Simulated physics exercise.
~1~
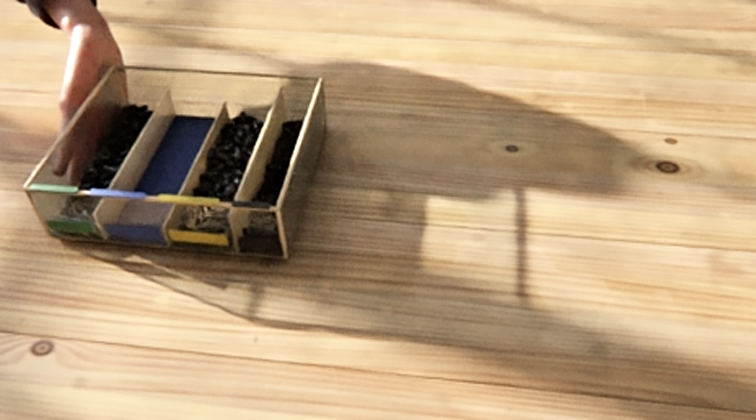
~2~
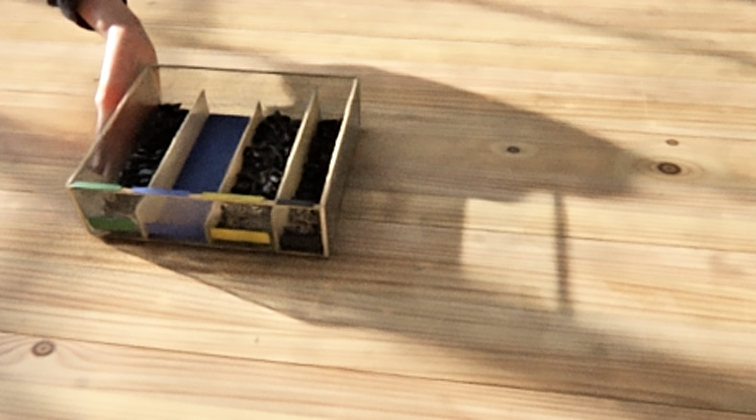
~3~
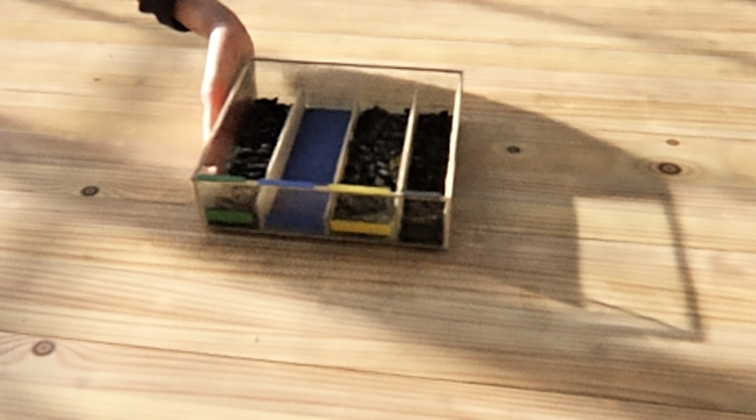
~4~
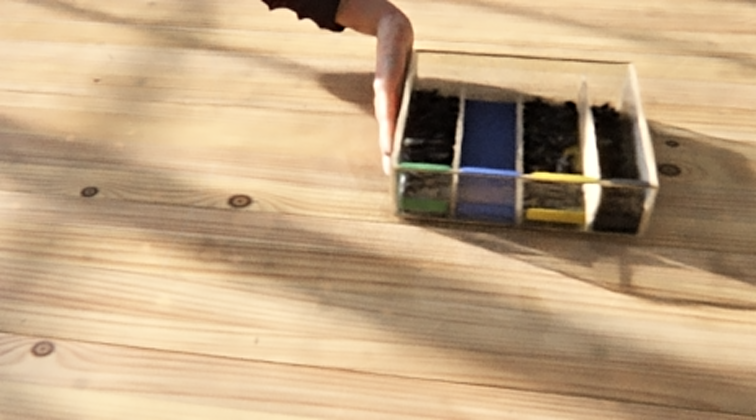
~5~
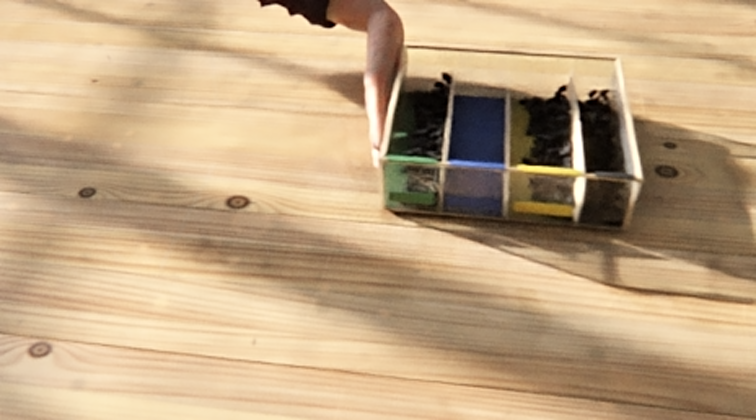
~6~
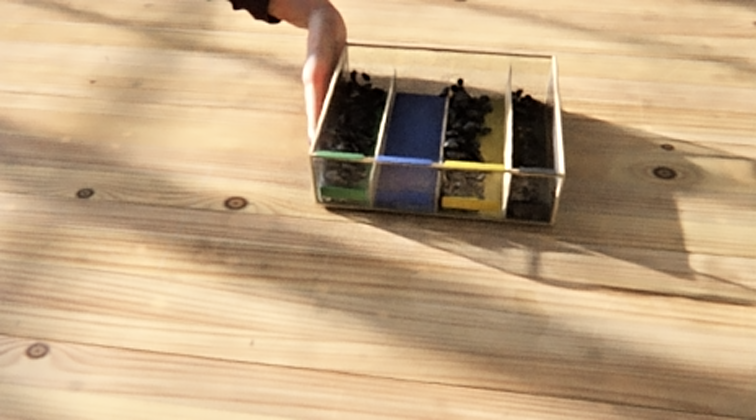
The video shows a hand sliding a clear, divided tray of dark beans to the right across a sunlit wooden surface, then moving it partway back left. The beans stay in their compartments beside an empty blue section as the clip ends.
